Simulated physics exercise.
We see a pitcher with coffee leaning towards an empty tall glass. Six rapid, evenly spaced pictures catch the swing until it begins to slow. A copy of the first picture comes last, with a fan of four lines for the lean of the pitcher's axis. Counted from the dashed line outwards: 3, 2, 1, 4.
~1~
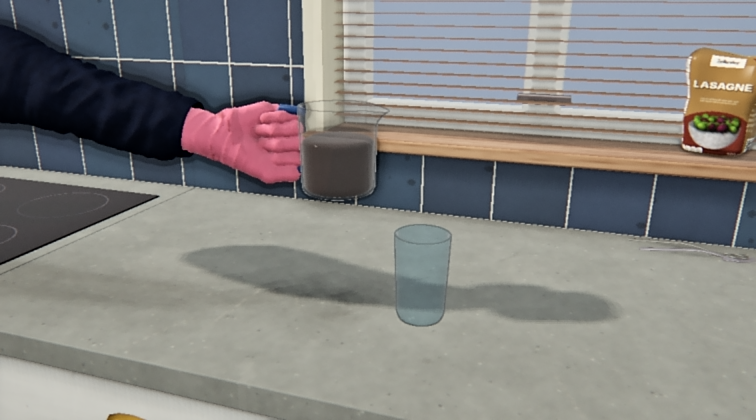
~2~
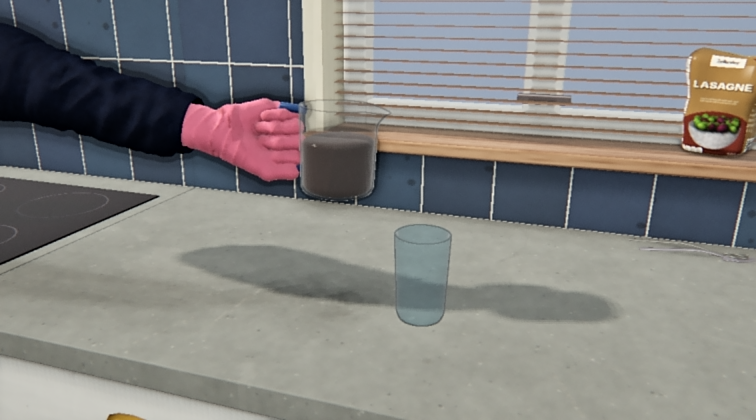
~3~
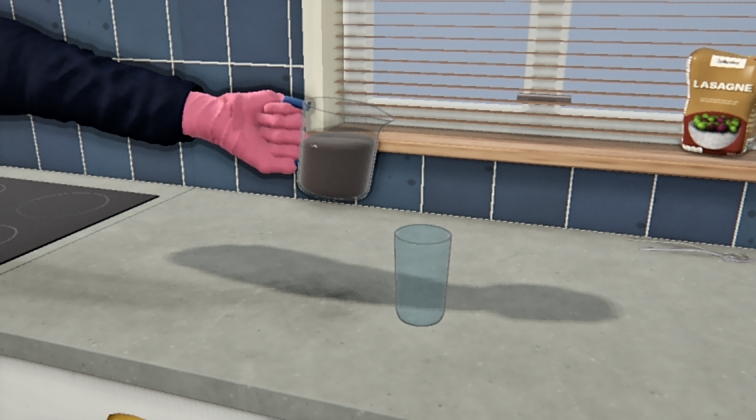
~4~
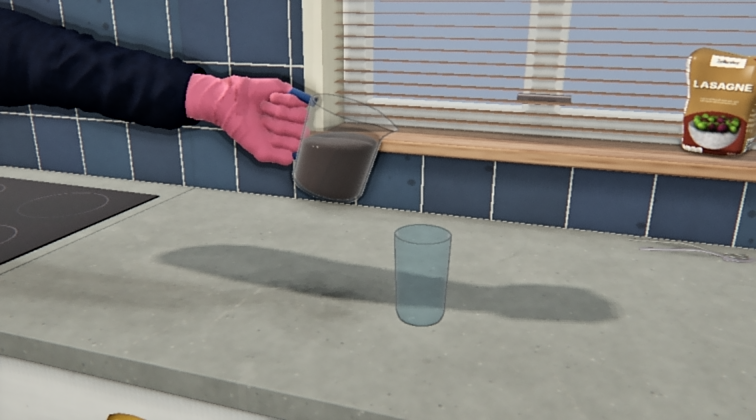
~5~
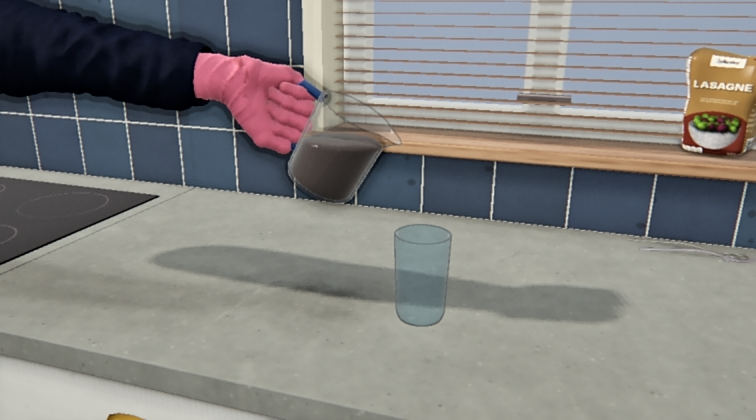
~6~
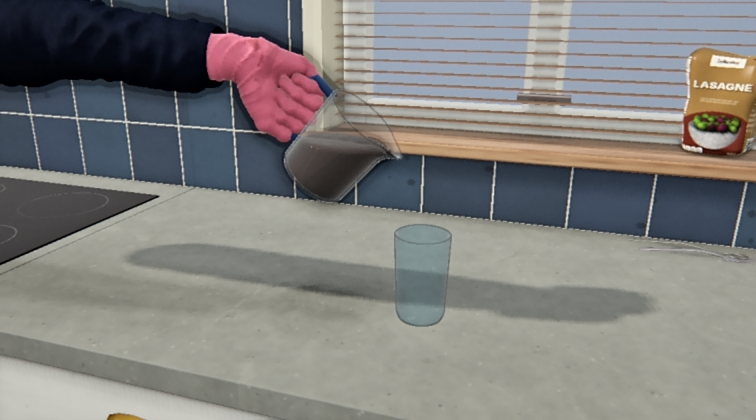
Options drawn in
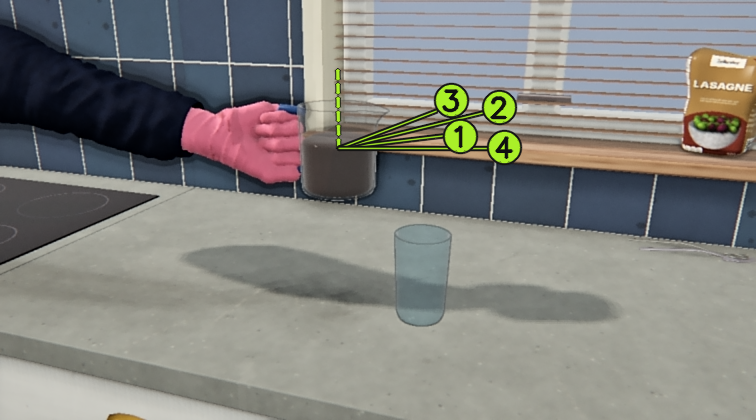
A pink-gloved hand in a dark sleeve reaches in from the left, holding a clear pitcher of brown liquid above a grey kitchen counter, seen from slightly above by a still camera. An empty bluish tall glass stands near the middle, with blue tiles, window blinds and a lasagne packet behind. The hand gradually tilts the pitcher rightward, its spout lowering while the liquid stays inside.
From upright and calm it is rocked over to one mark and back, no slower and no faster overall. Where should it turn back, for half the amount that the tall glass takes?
I would pick mark 3.
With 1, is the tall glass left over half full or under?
Over half.
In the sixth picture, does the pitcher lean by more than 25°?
Yes, it does.
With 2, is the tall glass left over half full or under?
Over.
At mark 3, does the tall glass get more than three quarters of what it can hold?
No.
On the marked copy, 1 at (443, 135); 2 at (483, 112); 3 at (436, 111); 4 at (487, 148).
With 1, the tall glass ends with about 79 % of what it can hold.
With 2, the tall glass ends with about 64 % of what it can hold.
With 3, the tall glass ends with about 49 % of what it can hold.
With 4, the tall glass ends with about 87 % of what it can hold; 5 % of the coffee is spilt.
